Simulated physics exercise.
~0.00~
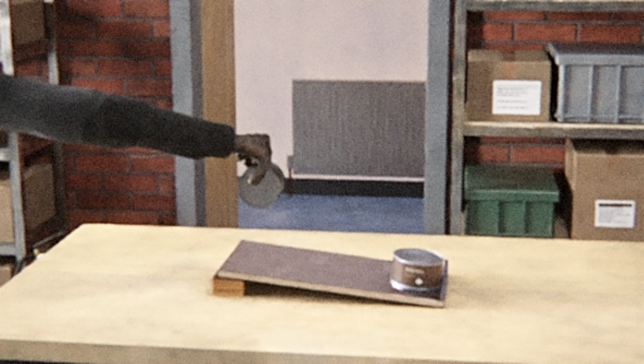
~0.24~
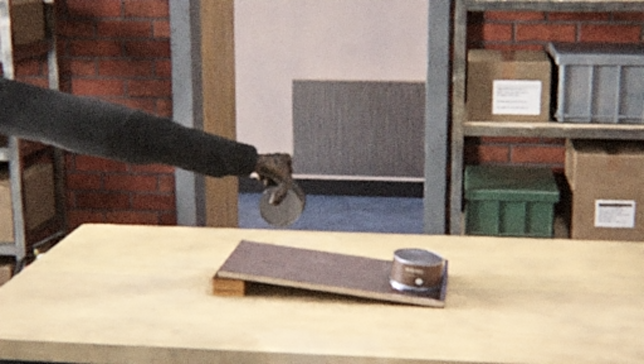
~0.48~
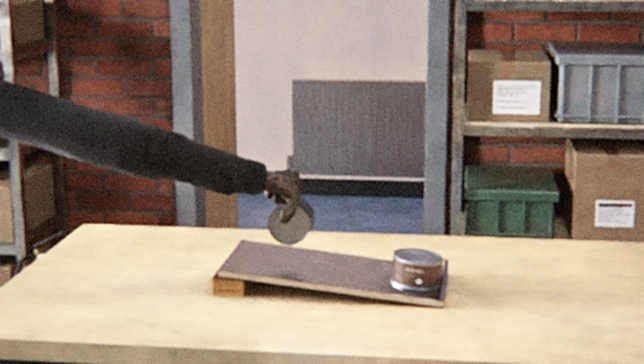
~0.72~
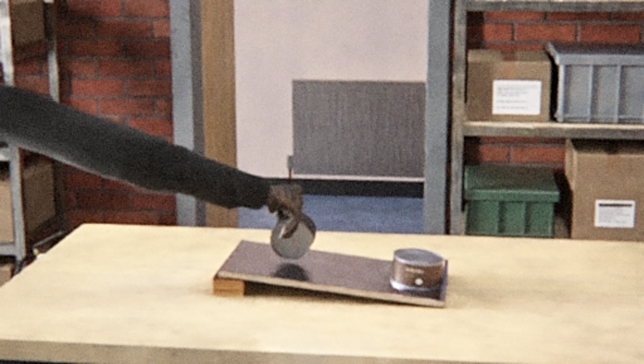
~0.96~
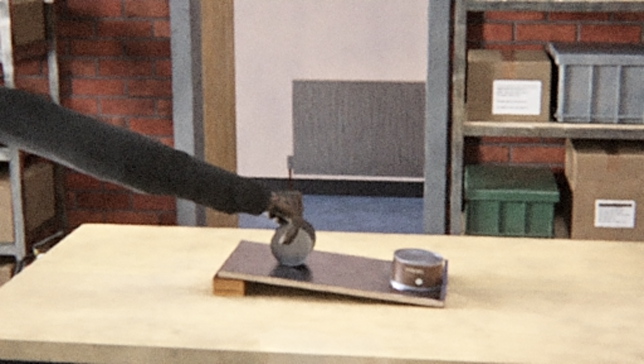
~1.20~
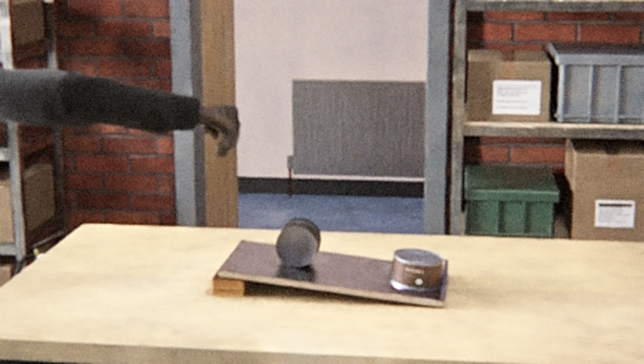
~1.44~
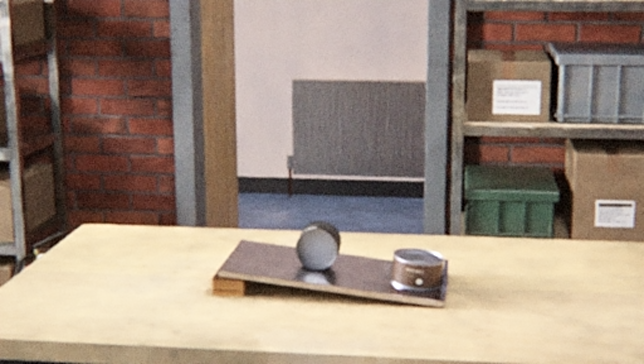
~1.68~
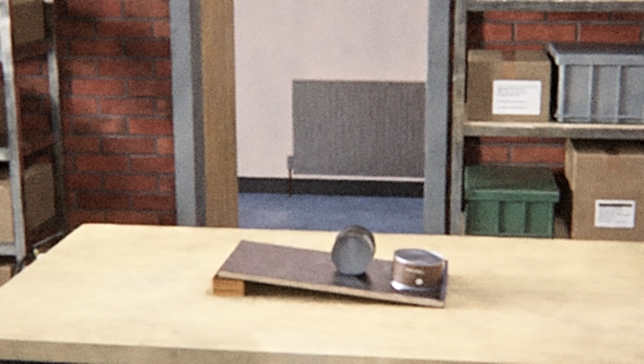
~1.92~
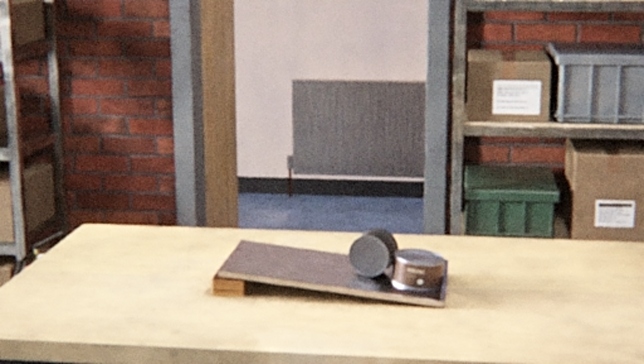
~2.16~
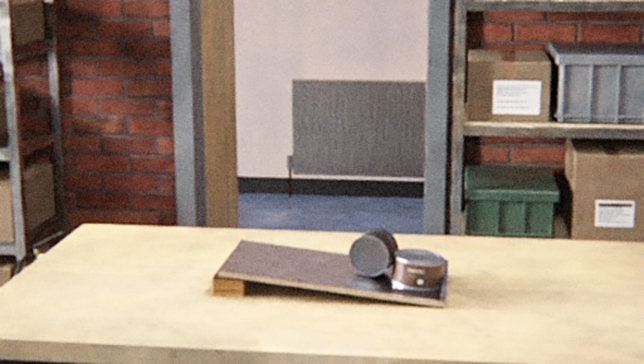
On a propped-up board, a hand releases a black tub, which rolls down against a brown tub.
